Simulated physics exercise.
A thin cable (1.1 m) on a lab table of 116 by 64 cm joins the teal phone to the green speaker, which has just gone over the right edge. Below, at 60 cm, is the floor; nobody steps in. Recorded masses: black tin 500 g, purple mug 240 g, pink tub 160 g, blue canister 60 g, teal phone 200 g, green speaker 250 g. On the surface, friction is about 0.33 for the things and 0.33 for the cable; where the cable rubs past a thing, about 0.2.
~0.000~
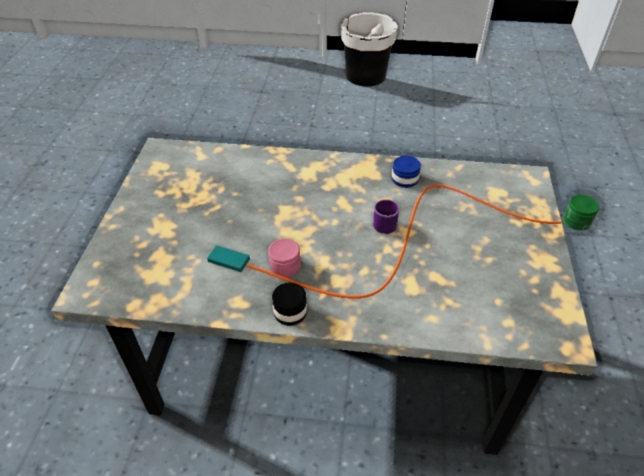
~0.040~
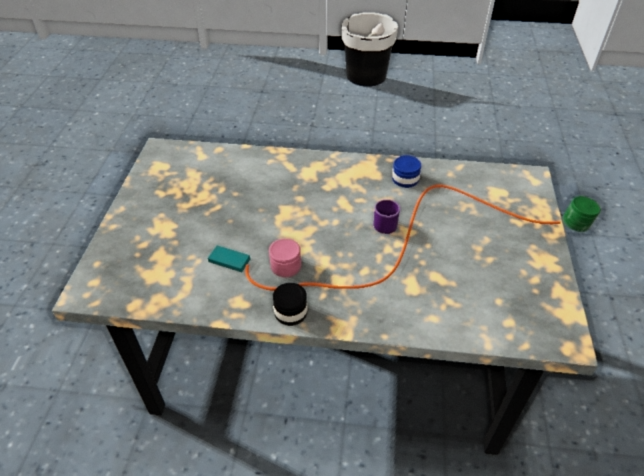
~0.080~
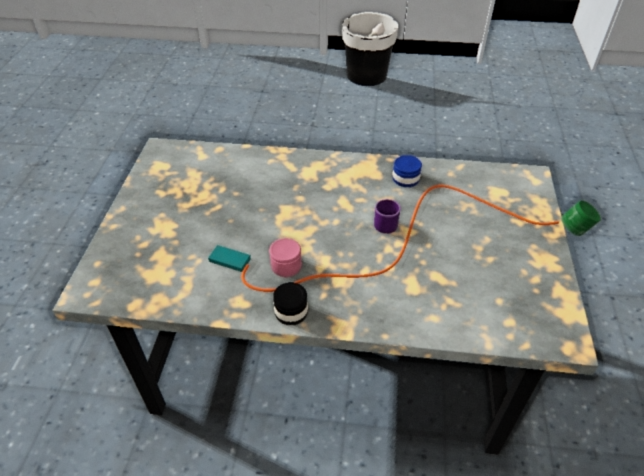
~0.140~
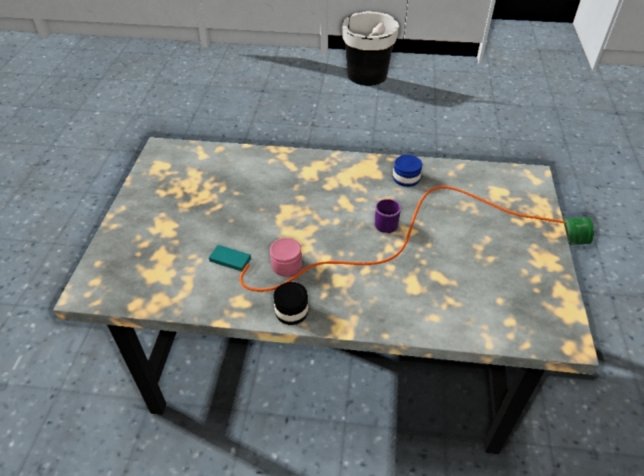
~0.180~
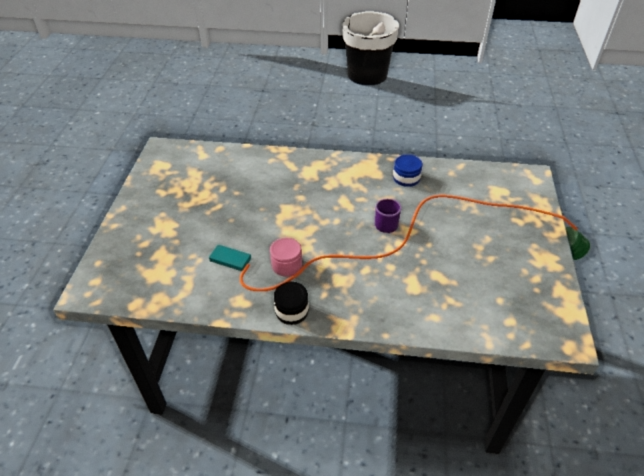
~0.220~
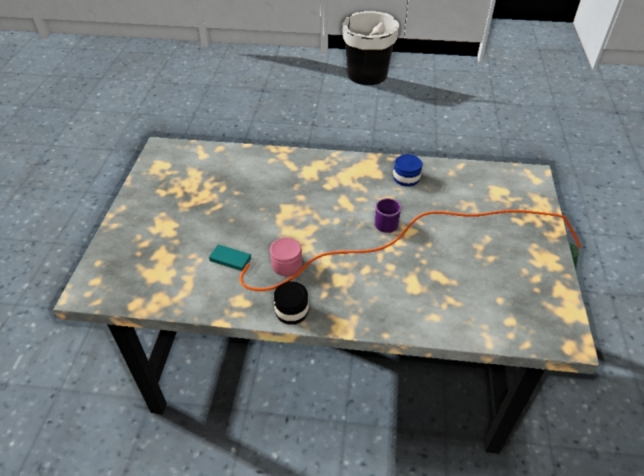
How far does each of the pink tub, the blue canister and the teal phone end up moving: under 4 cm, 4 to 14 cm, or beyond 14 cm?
In order: The pink tub winds up a moderate distance from its spot, the blue canister winds up near its spot, the teal phone winds up far from its spot.
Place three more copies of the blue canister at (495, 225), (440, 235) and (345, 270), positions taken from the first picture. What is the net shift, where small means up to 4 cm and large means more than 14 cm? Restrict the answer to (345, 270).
There it moves a long way.
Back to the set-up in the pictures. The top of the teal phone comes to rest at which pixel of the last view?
It comes to rest at about (371, 278).
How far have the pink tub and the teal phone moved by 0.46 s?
The pink tub is 6 cm out and the teal phone is 15 cm out.
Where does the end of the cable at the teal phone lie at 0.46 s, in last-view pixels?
(306, 269) or thereabouts.
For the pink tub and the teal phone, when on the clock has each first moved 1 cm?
On the clock, pink tub 0.36 s and teal phone 0.34 s.
After 0.5 s, the cable's tail end at (306, 269); teal phone 14 cm off its start, pink tub 6 cm off its start, green speaker over the edge.
After 0.7 s, the cable's tail end at (376, 269); teal phone 32 cm off its start, pink tub 7 cm off its start, green speaker over the edge.
After 1.0 s, the cable's tail end at (385, 271); teal phone 34 cm off its start at (371, 278), pink tub 7 cm off its start at (294, 227), green speaker over the edge.
After 1.2 s, the cable's tail end at (385, 271); teal phone 34 cm off its start, pink tub 7 cm off its start, green speaker over the edge.
After 2.4 s, the cable's tail end at (385, 271); teal phone 34 cm off its start at (371, 278), pink tub 7 cm off its start at (294, 227), blue canister 0 cm off its start at (409, 162), green speaker over the edge.
